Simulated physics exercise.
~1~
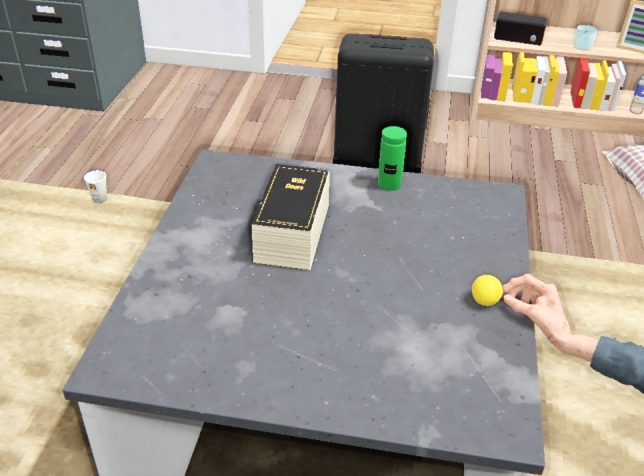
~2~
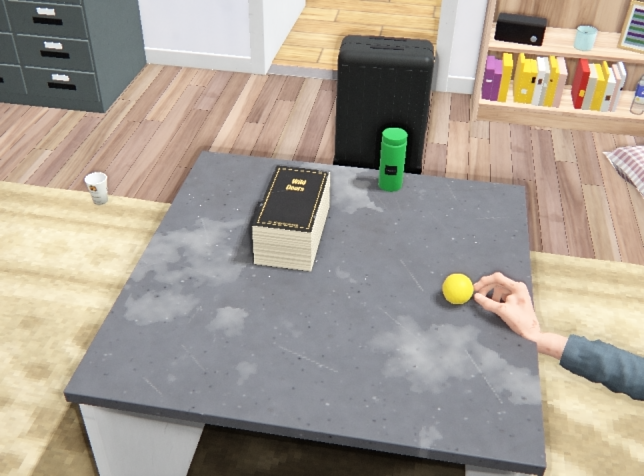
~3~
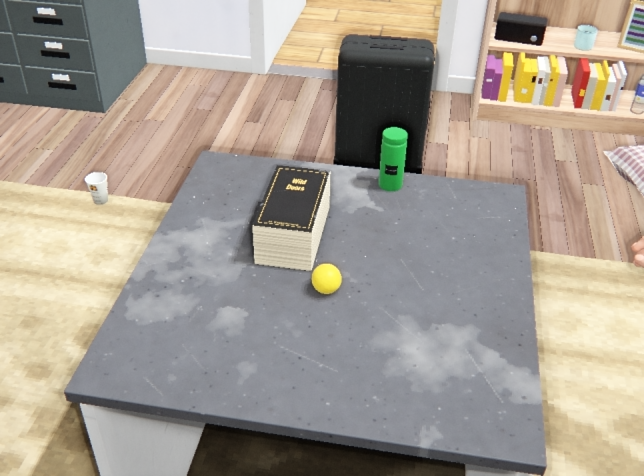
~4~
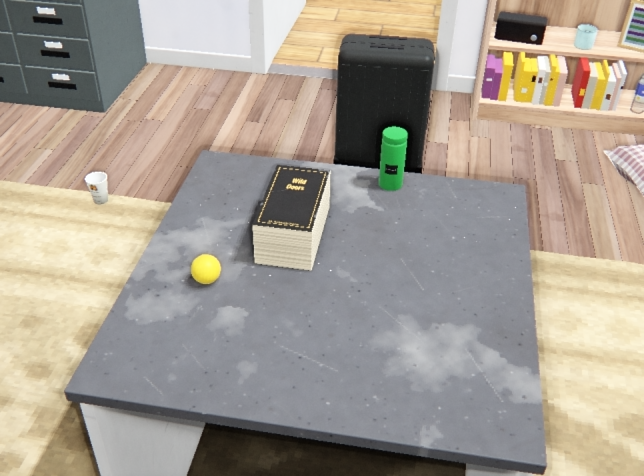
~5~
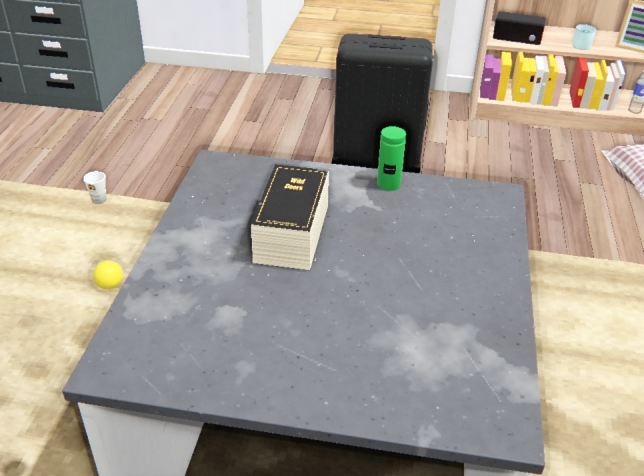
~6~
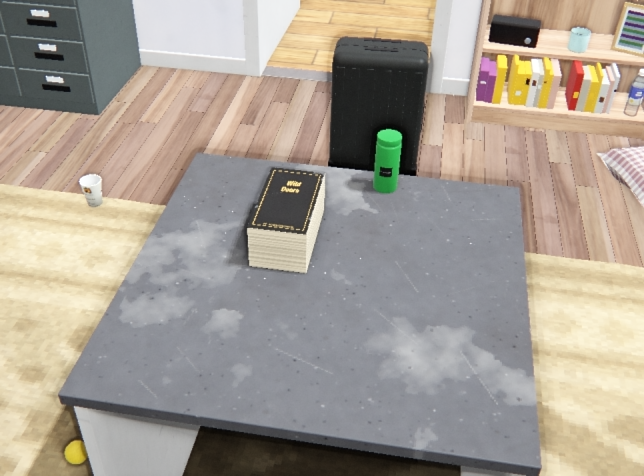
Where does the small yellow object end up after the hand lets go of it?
It ends up off the table, having crossed to the left and gone over the edge. It is last seen low down by the front left leg.
